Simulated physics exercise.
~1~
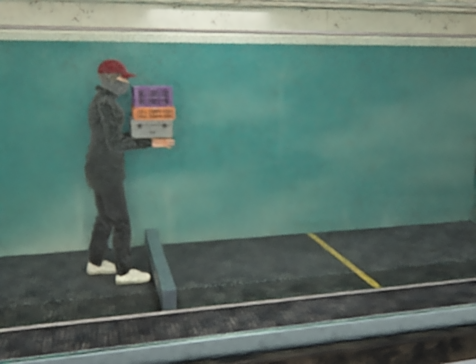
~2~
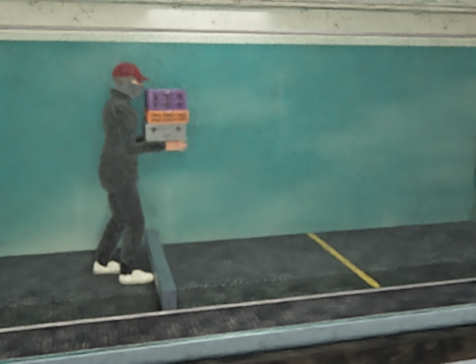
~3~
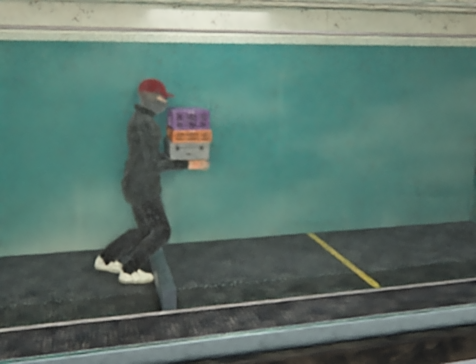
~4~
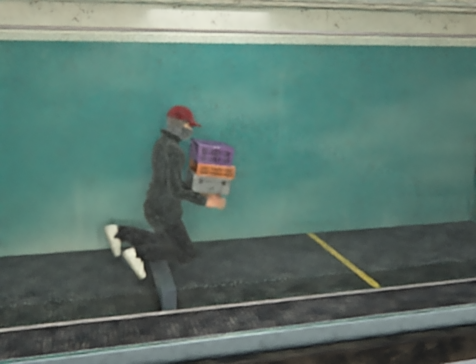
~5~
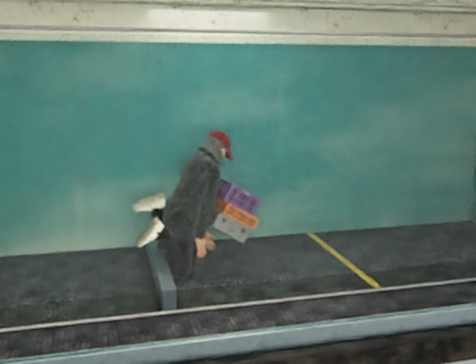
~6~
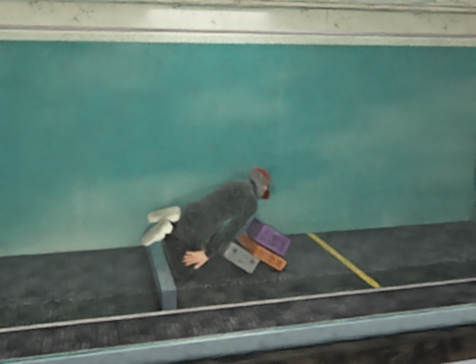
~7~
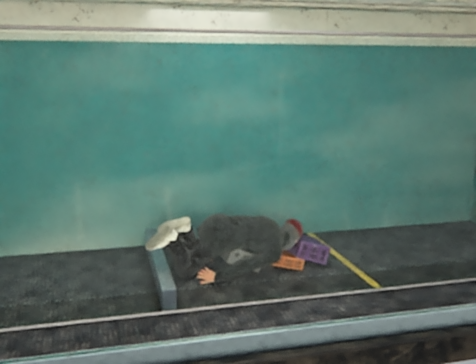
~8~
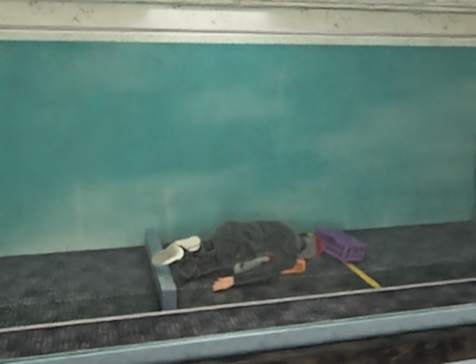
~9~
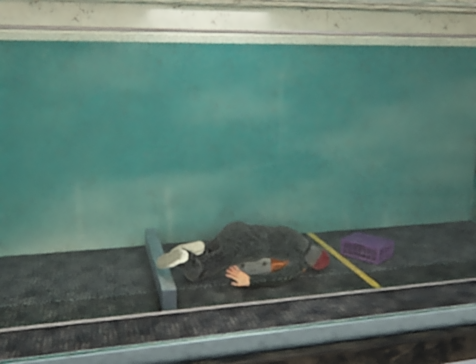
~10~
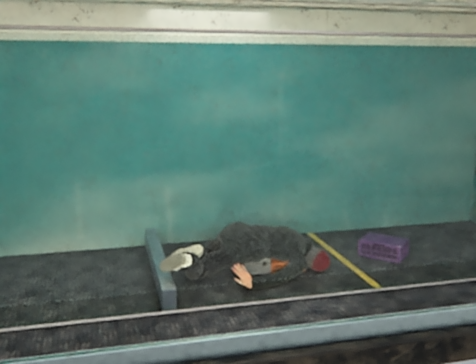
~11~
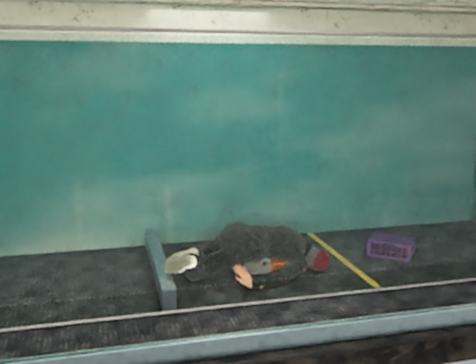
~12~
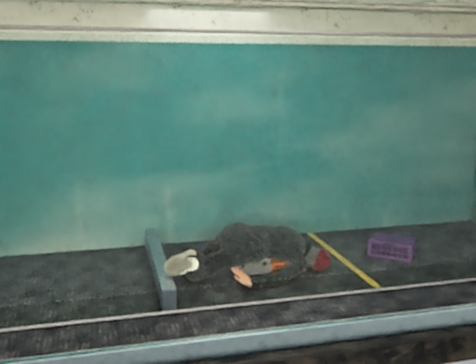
A courier carrying three crates trips over a low rail, and the purple one slides past the yellow line.
